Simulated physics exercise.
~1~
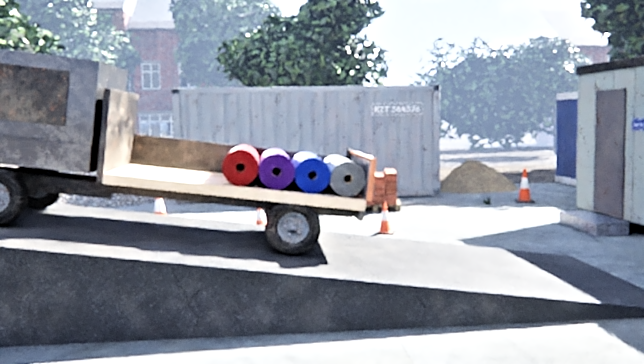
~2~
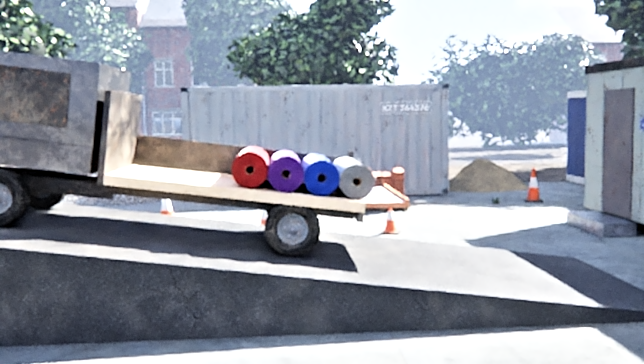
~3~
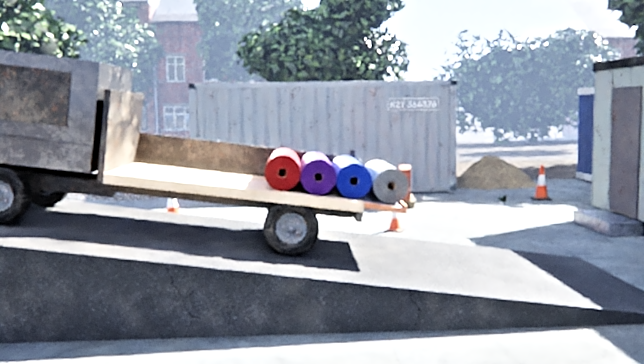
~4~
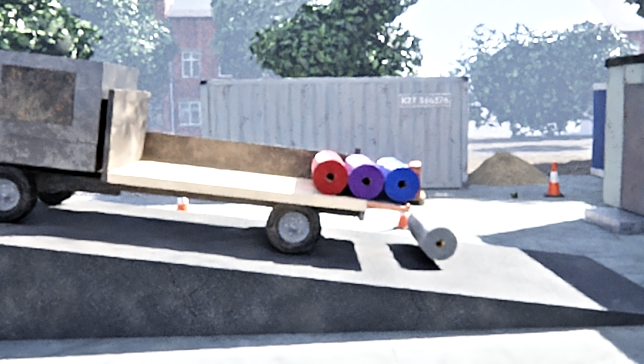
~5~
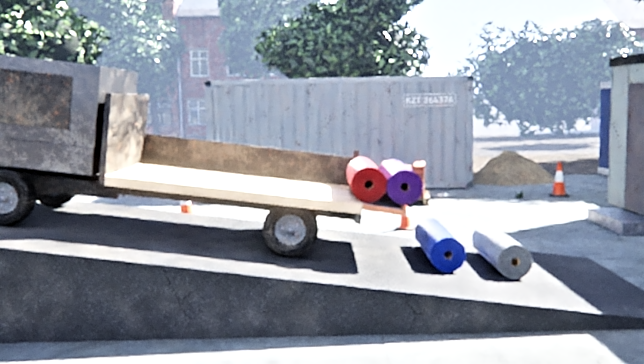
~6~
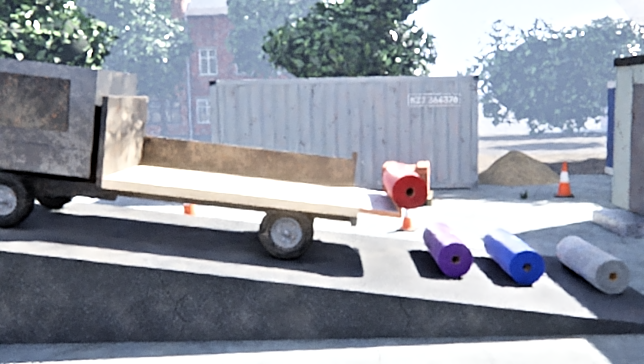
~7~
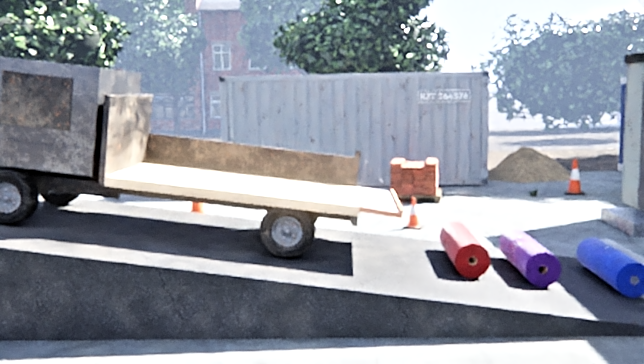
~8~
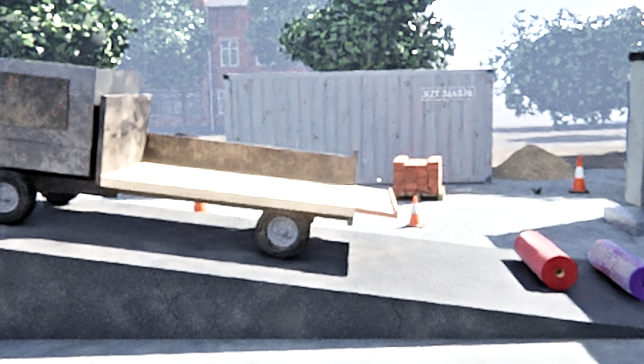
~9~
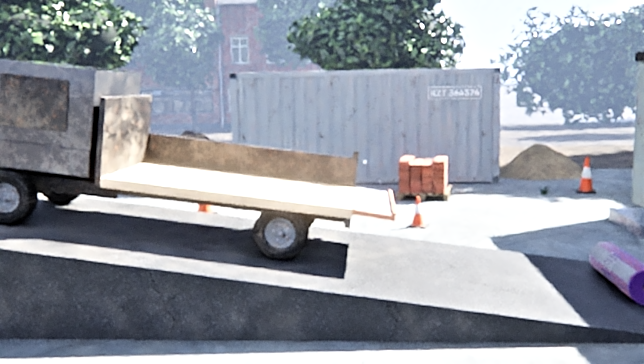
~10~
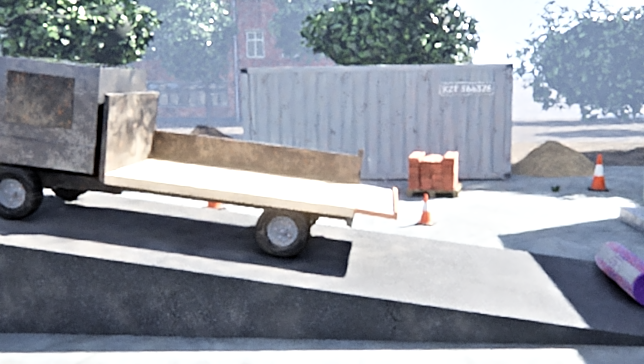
Flatbed truck parked nose-up on a ramp, its tailgate dropping and four coloured rolls rolling off rightward, leaving the bed empty.
